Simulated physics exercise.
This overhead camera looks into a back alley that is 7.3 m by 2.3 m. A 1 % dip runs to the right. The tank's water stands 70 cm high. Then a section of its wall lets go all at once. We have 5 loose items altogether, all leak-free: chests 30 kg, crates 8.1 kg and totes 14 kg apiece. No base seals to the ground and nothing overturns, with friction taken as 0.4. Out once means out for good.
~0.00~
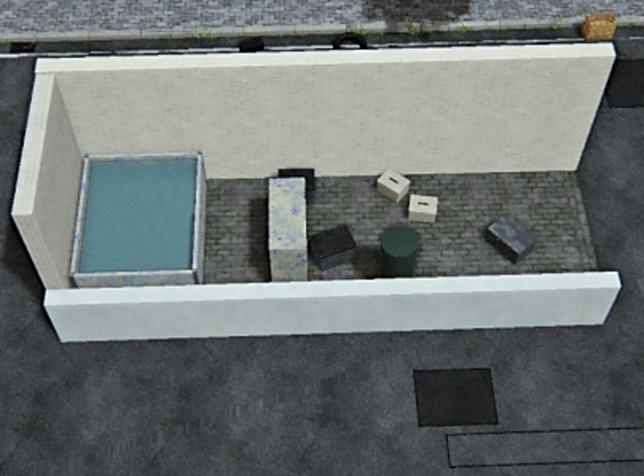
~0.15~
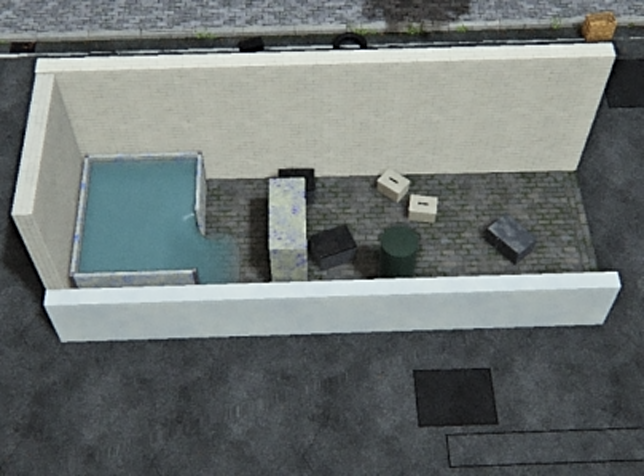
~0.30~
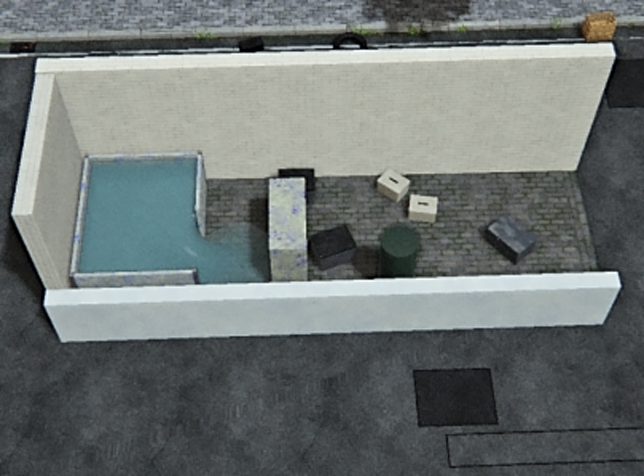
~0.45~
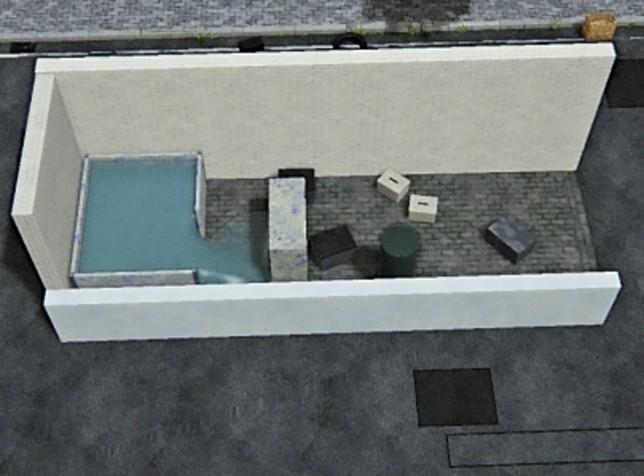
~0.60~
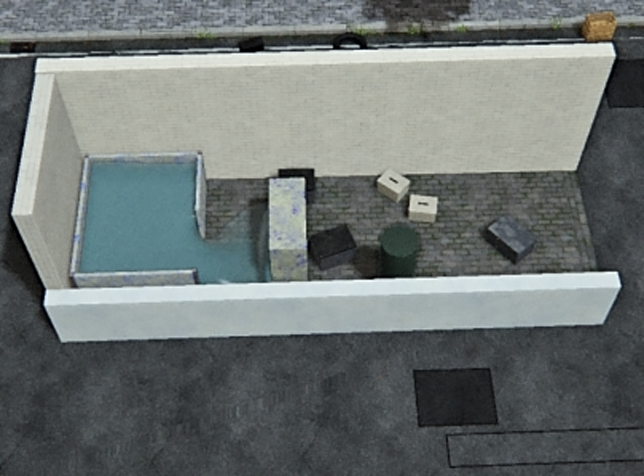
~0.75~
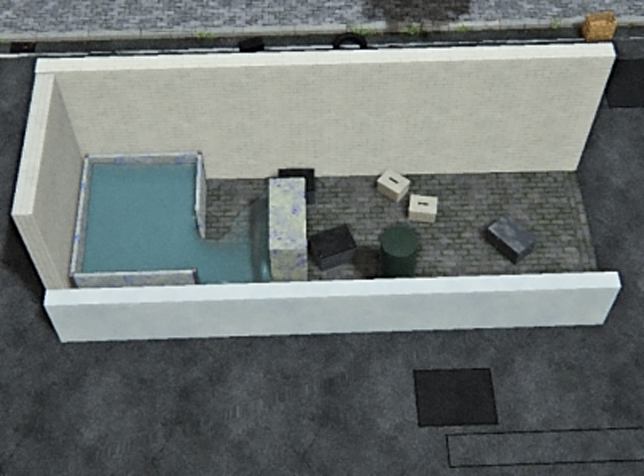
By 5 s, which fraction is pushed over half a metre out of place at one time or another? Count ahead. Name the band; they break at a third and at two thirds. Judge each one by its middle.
That comes to at least two thirds.
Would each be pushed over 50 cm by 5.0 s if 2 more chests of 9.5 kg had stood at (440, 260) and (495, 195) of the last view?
Going in order, that's not that far and then too far.
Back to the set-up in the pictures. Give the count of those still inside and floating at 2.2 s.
Count at that moment: 0.
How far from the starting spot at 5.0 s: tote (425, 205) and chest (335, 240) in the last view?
Result, in order - first: Washed out; second: 5 cm.
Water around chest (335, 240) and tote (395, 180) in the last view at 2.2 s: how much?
About 4 and 11 cm.
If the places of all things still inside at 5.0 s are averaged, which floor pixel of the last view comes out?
Roughly at (413, 235).
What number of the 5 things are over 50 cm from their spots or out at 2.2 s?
Answer: 0.
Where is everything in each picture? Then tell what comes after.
The first frame shows a chest at (333, 240) rests on the ground; a crate at (512, 233), on the bottom; 3.1 m2 under water; 0 of 5 have shifted.
The second frame shows a chest at (333, 240), on the bottom; a crate at (512, 233) rests on the ground; water covers 3.7 m2; 0 of 5 have shifted.
The third frame shows a chest at (333, 240), on the bottom; a crate at (512, 233), on the bottom; 4.5 m2 under water; 0 of 5 have shifted.
The fourth frame shows a chest at (333, 240) rests on the ground; a crate at (512, 233), on the bottom; 4.8 m2 under water; 0 of 5 have shifted.
The fifth frame shows a chest at (333, 240), on the bottom; a crate at (512, 233) rests on the ground; 5.0 m2 under water; 0 of 5 have shifted.
The sixth frame shows a chest at (333, 240) rests on the ground; a crate at (512, 233) rests on the ground; 5.2 m2 under water; 0 of 5 have shifted.
After 1.1 s 0 of 5 are over 50 cm from their spots; 0 afloat.
After 2.2 s 0 of 5 are over 50 cm from their spots; 0 afloat.
After 3.5 s 4 of 5 are over 50 cm from their spots; 0 afloat.
After 5.0 s 4 of 5 are over 50 cm from their spots, and 4 have been at some point; 0 afloat.
